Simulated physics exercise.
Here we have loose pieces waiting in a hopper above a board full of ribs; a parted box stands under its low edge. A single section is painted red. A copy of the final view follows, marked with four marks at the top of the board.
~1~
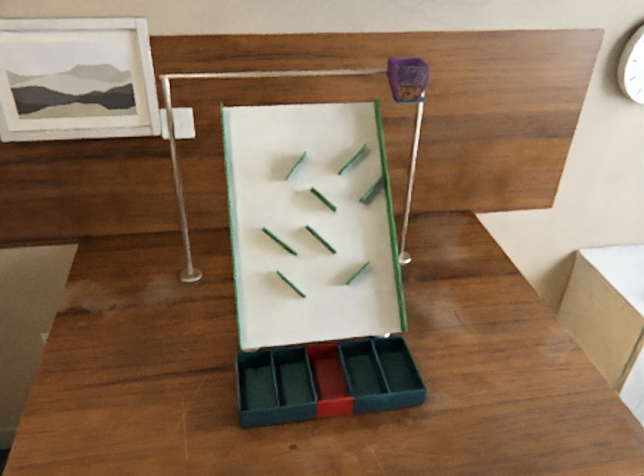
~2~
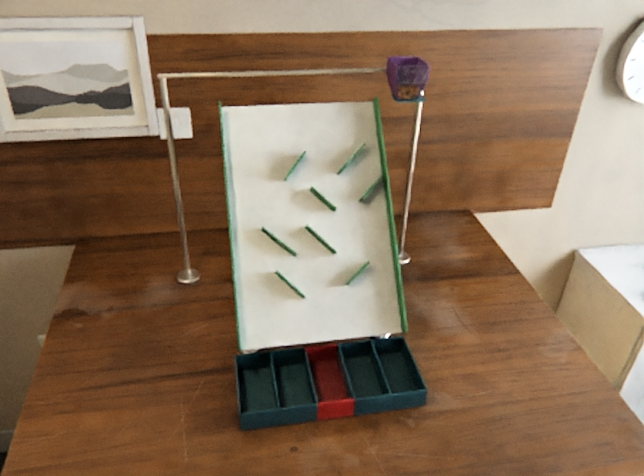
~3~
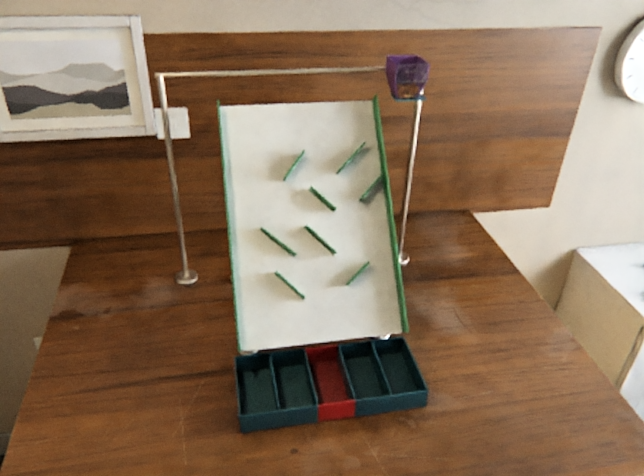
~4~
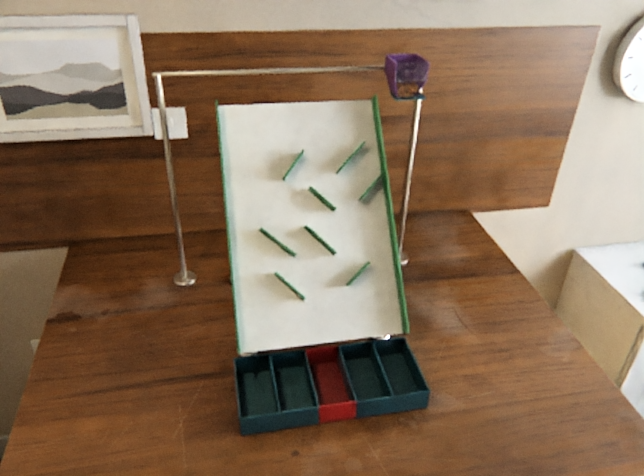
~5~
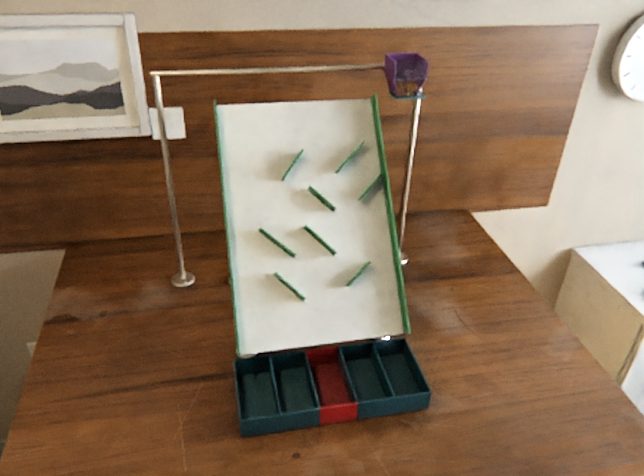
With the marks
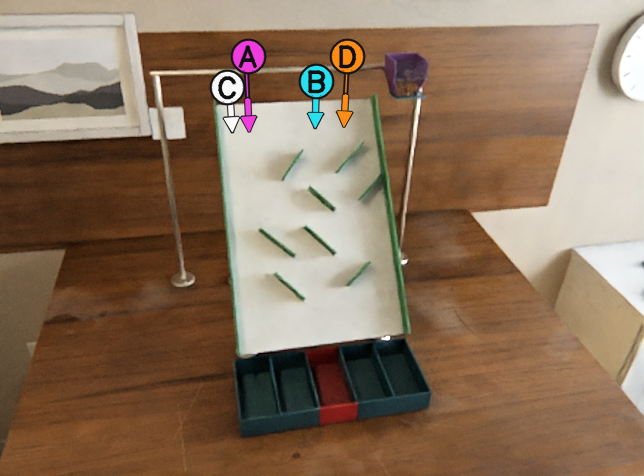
On a wooden table, a white board with green ribs leaned above a dark box with one red section, a small purple hopper near its upper right, and nothing moved except a slight shift in the view.
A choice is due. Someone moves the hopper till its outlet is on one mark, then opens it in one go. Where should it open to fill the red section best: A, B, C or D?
The answer is mark D.
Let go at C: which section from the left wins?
The first from the left.
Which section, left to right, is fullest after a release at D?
It is the third one.
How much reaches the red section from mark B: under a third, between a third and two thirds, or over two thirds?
It is between a third and two thirds.
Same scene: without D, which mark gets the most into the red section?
Mark B.
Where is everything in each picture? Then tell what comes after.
In the first frame, hopper at (405, 93), roasted chickpeas, door shut.
In the second frame, ribs (286, 178) to (305, 151), (340, 171) to (366, 143), (311, 187) to (337, 209).
In the third frame, ribs (362, 198) to (382, 175), (261, 227) to (296, 255), (306, 225) to (337, 253).
In the fourth frame, ribs (275, 272) to (305, 299), (349, 285) to (370, 262).
In the fifth frame, red section at (339, 413), number 3 of 5 from the left.
On the marked copy, mark A meets the board at (248, 126); mark B meets the board at (315, 122); mark C meets the board at (231, 126); mark D meets the board at (344, 121).
For mark A, a stray few in the red section, most in other sections, about a quarter outside the box.
For mark B, about a third in the red section, about two thirds in other sections.
For mark C, a small part in the red section, about two thirds in other sections, about a quarter outside the box.
For mark D, about two thirds in the red section, about a third in other sections.
